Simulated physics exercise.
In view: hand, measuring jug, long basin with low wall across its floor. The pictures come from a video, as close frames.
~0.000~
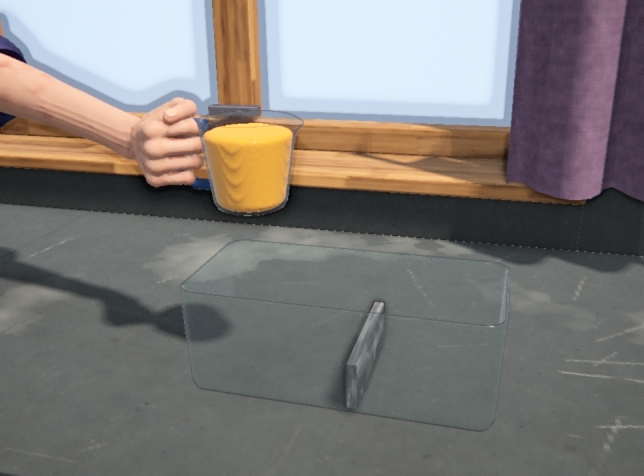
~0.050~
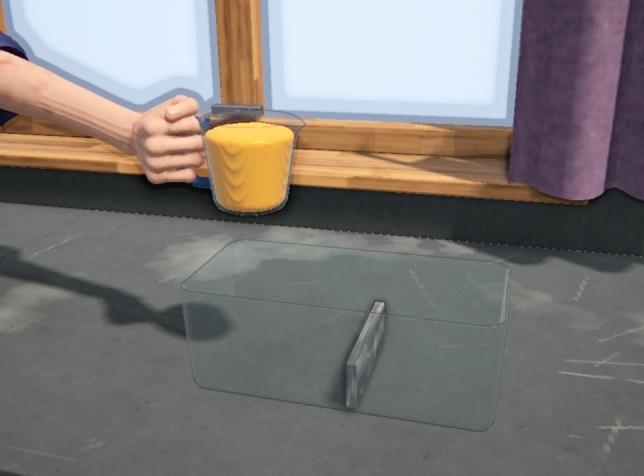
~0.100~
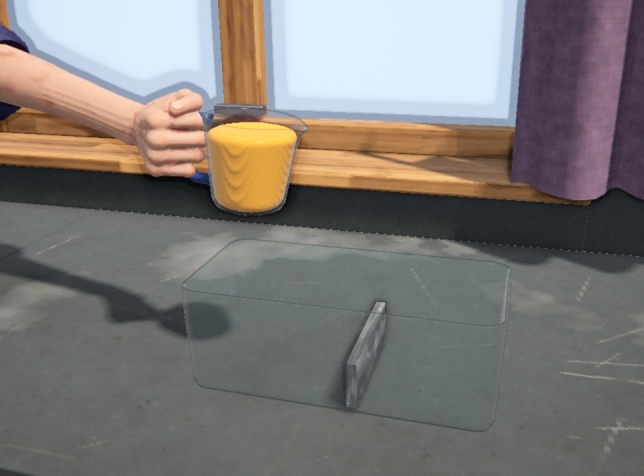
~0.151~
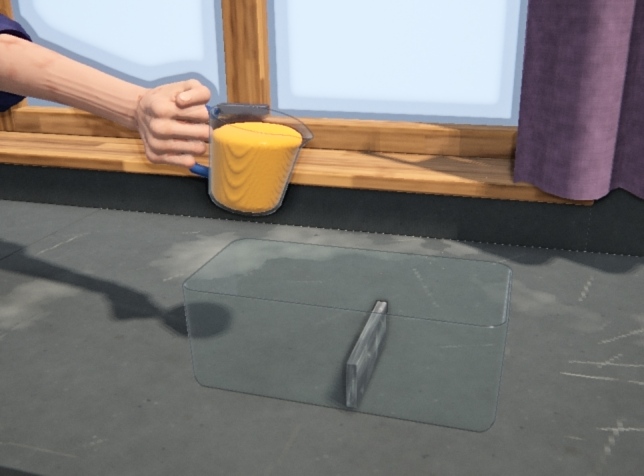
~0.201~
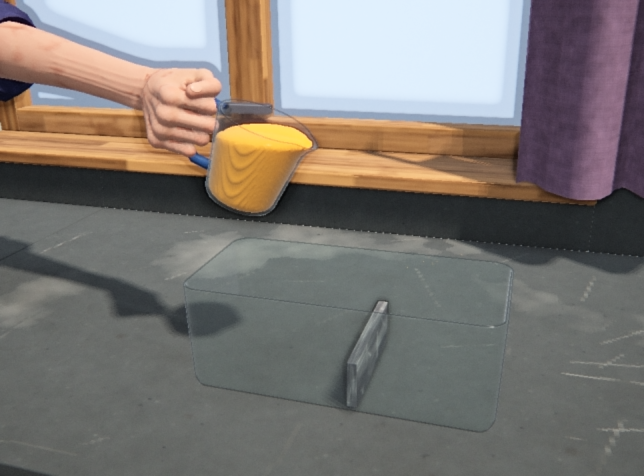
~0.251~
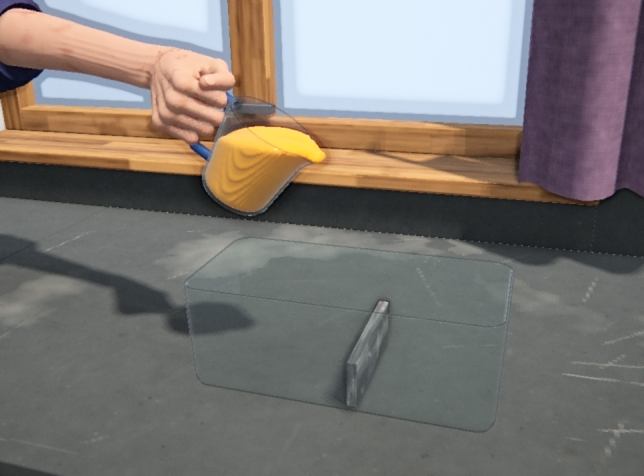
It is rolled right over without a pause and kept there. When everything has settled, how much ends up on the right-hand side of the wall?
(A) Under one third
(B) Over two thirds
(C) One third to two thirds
Under one third (A).
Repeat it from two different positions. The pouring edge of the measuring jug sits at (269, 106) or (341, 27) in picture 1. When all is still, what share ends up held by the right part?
It works out to around 5 % and then around 90 %.
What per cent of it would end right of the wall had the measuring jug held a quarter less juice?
Roughly 5 %.
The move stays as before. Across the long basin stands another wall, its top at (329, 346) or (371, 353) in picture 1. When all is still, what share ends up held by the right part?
First try: Roughly 90 per cent; second try: 25 per cent.
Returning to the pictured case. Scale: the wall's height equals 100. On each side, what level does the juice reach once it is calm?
The left comes to 20 % and the right to 10 %.
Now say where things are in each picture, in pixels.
In the first picture, it leans 0°; its right rim is at (303, 123); the juice meets the walls at (210, 130) and (293, 133); the long basin's rim runs from (207, 264) to (508, 294); the wall's top is at (367, 332).
In the second picture, it leans 1°; its right rim is at (305, 124); the juice meets the walls at (211, 128) and (294, 134).
In the third picture, it leans 6°; its right rim is at (308, 129); the juice meets the walls at (214, 127) and (297, 135).
In the fourth picture, it leans 13°; its right rim is at (313, 137); the juice meets the walls at (218, 127) and (303, 137).
In the fifth picture, it leans 23°; its right rim is at (317, 148); the juice meets the walls at (223, 131) and (311, 140).
In the sixth picture, it leans 34°; its right rim is at (320, 161); the juice meets the walls at (223, 138) and (316, 150); 2 per cent is over the edge.
A moment on, the measuring jug is tipped on its side and 41 per cent is still to pour, 17 is left of the wall and 14 right of it.
Next, the measuring jug is tipped right over and 4 per cent is still to pour, 71 is left of the wall and 19 right of it.
Then the measuring jug is tipped right over and 0 per cent is still to pour, 79 is left of the wall and 19 right of it.
Later the measuring jug is tipped right over and 0 per cent is still to pour, 79 is left of the wall and 20 right of it.
At rest 79 per cent lies left of the wall, 20 right of it and 1 outside.
